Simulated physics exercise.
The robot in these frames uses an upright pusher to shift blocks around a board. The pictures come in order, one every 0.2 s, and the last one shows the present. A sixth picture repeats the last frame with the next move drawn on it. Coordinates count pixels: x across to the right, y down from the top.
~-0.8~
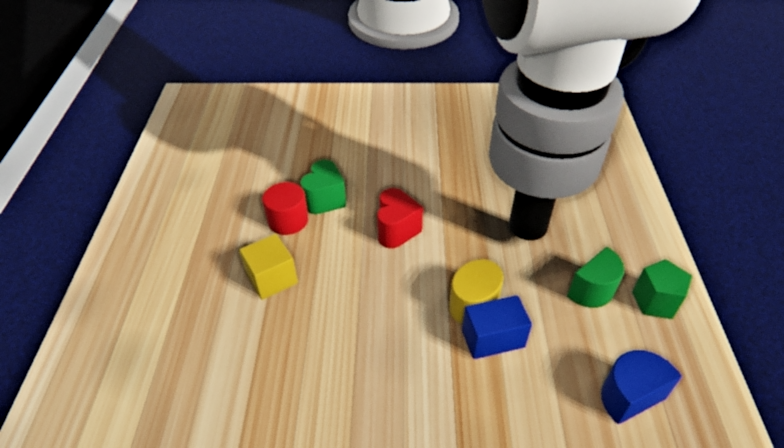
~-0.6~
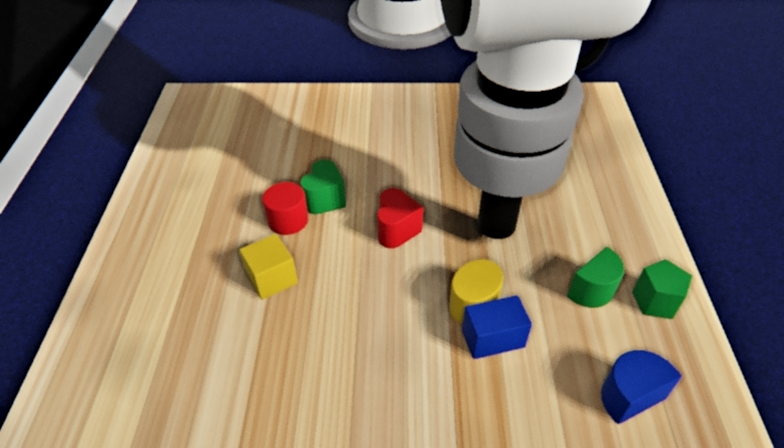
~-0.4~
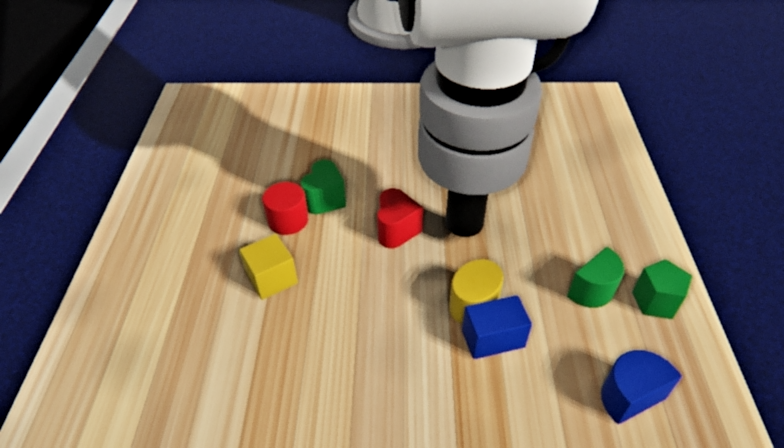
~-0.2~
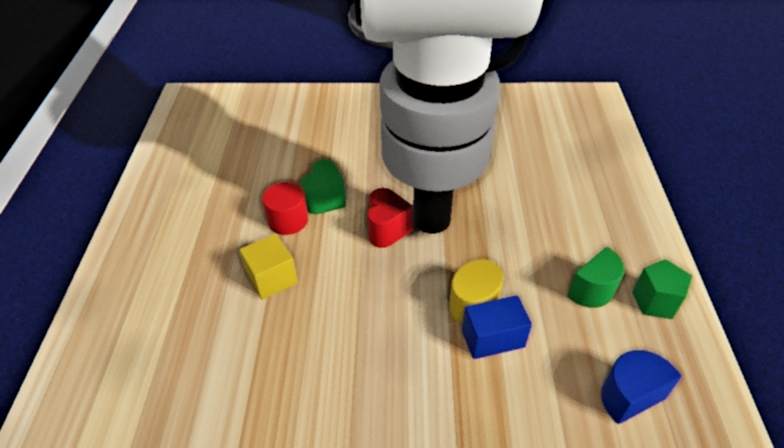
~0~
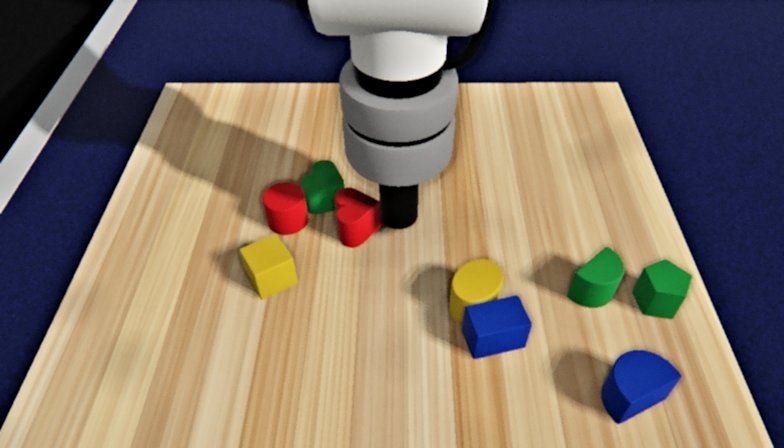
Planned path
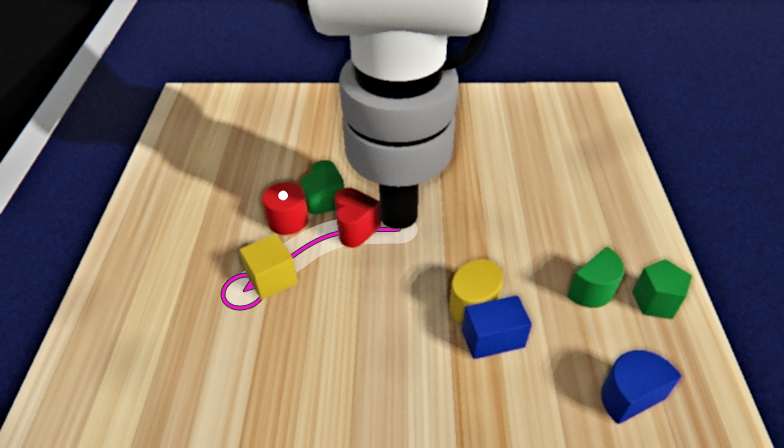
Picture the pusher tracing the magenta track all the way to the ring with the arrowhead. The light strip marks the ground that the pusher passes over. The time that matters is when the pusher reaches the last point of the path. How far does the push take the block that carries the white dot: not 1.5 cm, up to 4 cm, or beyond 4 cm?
The over 4 cm band.
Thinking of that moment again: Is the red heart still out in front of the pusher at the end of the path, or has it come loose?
Beside or behind it.
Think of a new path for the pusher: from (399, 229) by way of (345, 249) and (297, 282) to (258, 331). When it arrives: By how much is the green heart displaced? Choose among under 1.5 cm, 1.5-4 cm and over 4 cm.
Its final spot will lie within 1.5 cm of the current one.
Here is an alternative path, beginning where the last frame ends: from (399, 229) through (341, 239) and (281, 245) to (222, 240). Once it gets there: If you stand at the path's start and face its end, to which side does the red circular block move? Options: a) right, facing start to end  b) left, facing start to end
That would be a.
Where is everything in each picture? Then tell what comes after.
The first frame shows lower end of the pusher at (528, 227), tops of blocks, yellow square piece at (266, 254), red circular block at (283, 196), green heart at (322, 175), red heart at (397, 205).
The second frame shows pusher at (496, 226), blocks as before.
The third frame shows pusher at (464, 224), blocks as before.
The fourth frame shows pusher at (432, 220), red heart at (387, 205).
The fifth frame shows pusher at (399, 216), yellow square piece at (266, 254), red circular block at (283, 196), green heart at (322, 175), red heart at (354, 204).
The drawn path runs from (399, 229) via (342, 232) and (292, 256), ending at (244, 291); the dot is on the red circular block.
What follows on the original path. One third of the way, pusher at (340, 219); red circular block at (257, 197); red heart at (297, 211), turned 25° anticlockwise.
Two thirds of the way, pusher at (288, 244); yellow square piece at (247, 262), turned 60° anticlockwise; red circular block at (230, 195); red heart at (248, 225), turned 15° anticlockwise.
At the end, pusher at (239, 278); yellow square piece at (195, 299), turned 60° anticlockwise; red circular block at (230, 195); green heart not moved; red heart at (235, 229).
